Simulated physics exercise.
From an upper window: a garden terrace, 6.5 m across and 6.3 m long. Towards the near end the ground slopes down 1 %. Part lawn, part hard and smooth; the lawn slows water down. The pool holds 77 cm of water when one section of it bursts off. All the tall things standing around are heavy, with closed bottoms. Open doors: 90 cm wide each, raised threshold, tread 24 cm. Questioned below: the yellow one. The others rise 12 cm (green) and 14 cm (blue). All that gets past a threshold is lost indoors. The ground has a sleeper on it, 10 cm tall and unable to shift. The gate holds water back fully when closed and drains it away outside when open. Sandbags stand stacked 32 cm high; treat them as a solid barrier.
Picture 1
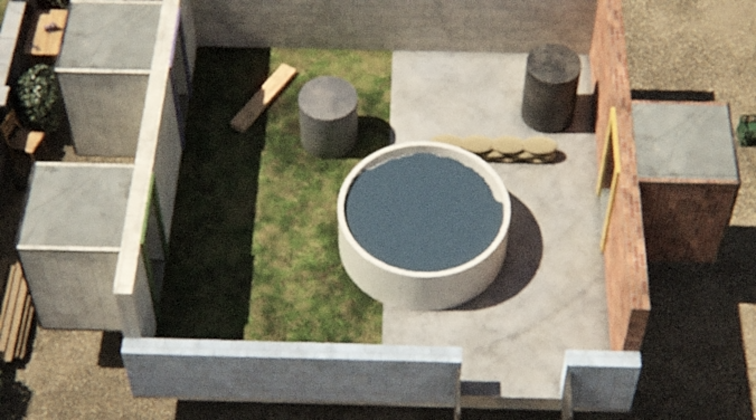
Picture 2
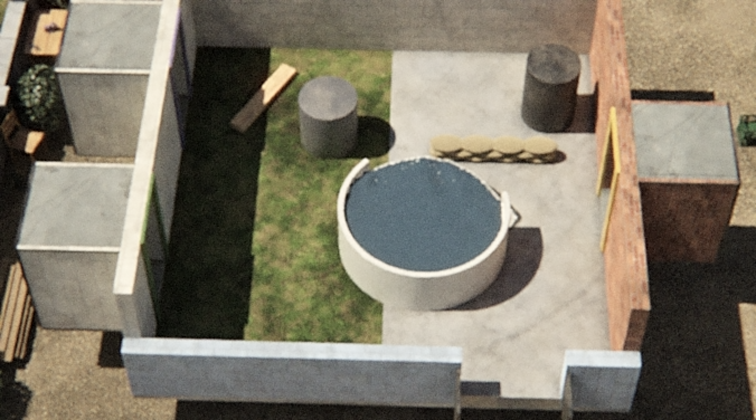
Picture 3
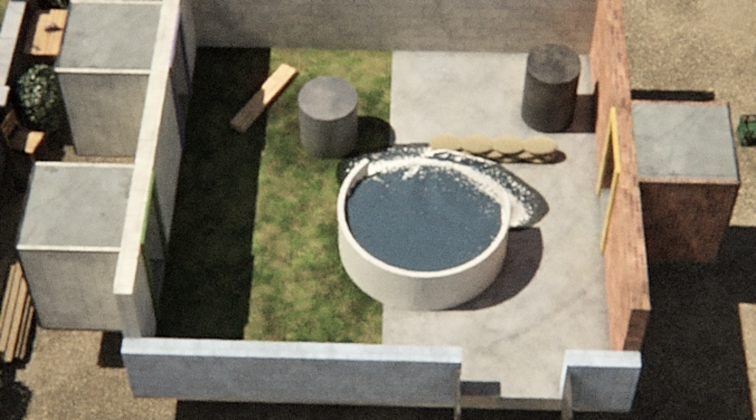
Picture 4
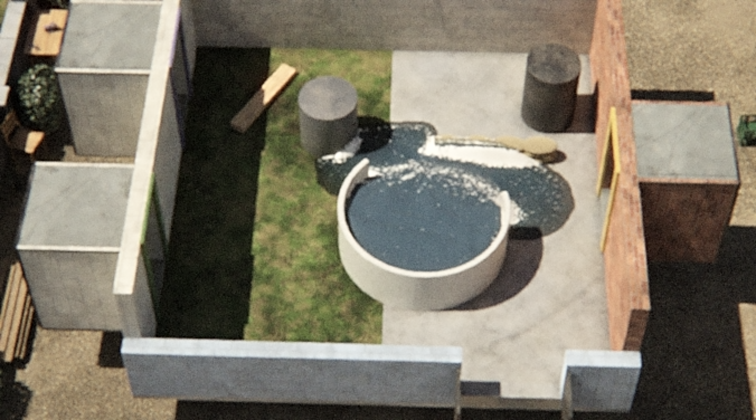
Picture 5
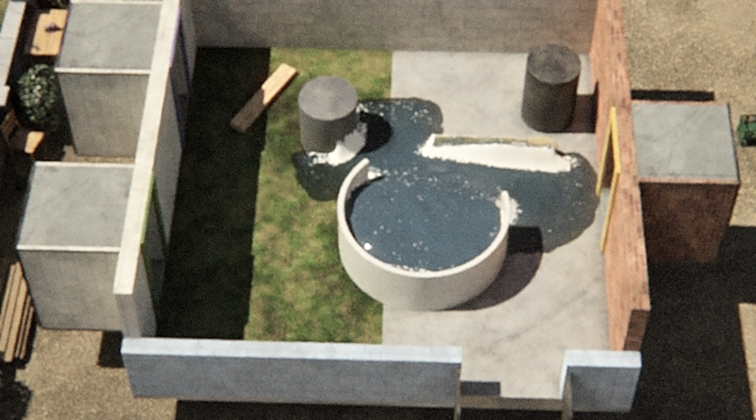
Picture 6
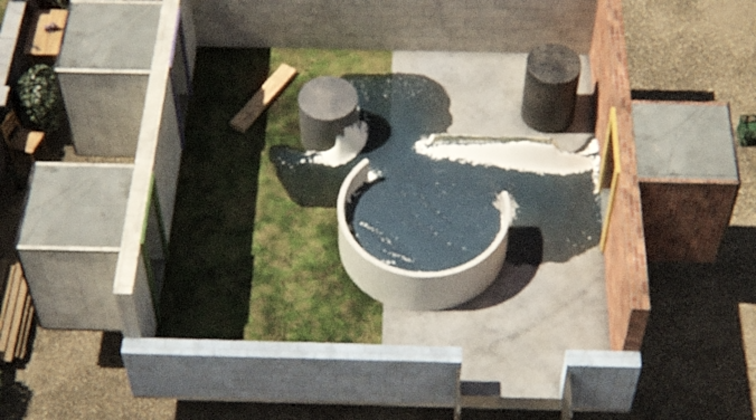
In a walled garden terrace, a round, white-walled pool sat full until its far side broke open, and water poured out, spreading around the sandbags and a grey drum and reaching the yellow door.
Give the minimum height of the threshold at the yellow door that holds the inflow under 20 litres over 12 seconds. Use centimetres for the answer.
29 cm.
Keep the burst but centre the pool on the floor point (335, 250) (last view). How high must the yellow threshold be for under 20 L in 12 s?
In that case about 20 cm.
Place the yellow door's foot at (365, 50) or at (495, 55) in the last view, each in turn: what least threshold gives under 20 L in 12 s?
First place around 23 cm, second around 18 cm.
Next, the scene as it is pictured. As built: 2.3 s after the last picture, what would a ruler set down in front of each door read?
Green door: 0 cm; blue door: 0 cm; yellow door: 24 cm.
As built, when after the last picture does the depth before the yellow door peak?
I'd guess close to 1.4 seconds.
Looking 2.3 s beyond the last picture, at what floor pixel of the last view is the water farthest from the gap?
The farthest wet point sits near (197, 53).
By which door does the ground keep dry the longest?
Last door: Green.
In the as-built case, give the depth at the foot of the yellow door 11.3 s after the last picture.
The depth there is around 7.0 cm.
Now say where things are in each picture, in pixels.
The first frame shows the pool at (424, 210) is whole and still, 77 cm deep; the yellow door at (610, 178) is dry.
In the second frame, water pours out on the far side and has run 0.3 m, to (514, 215); about 8 cm deep outside, 77 cm at the back.
In the third frame, the front is at (541, 203), 0.8 m from the gap on the far side; 1.9 m2 of floor is wet, 77 cm left at the back.
In the fourth frame, water pours out on the far side and has run 1.3 m, to (564, 185); about 11 cm deep outside, 77 cm at the back.
In the fifth frame, water pours out on the far side and has run 1.8 m, to (582, 161); about 8 cm deep outside, 72 cm at the back.
In the sixth frame, the front is at a hidden place, 2.3 m from the gap on the far side; 7.6 m2 of floor is wet, 63 cm left at the back; water is at the yellow door at (610, 178).
Then, 0.7 s after the last picture water covers 35 % of the floor, deepest (48 cm) near (447, 170); 26 cm at the yellow door, 4 litres in over its 21 cm threshold.
Then, 2.3 s after the last picture water covers 70 % of the floor, deepest (38 cm) near (591, 62); 24 cm at the yellow door, 61 litres in over its 21 cm threshold.
Then, 11.3 s after the last picture water covers 95 % of the floor, deepest (13 cm) near (291, 376); 7 cm at the yellow door, 67 litres in over its 21 cm threshold.
At the yellow door as built, the water peaked near 30 cm, 1.3 s after the last picture.
With a threshold of 24.5 cm, 41 litres would have come in within the 12 s; with 33.5 cm, 8 litres. So under 20 litres takes about 29 cm.
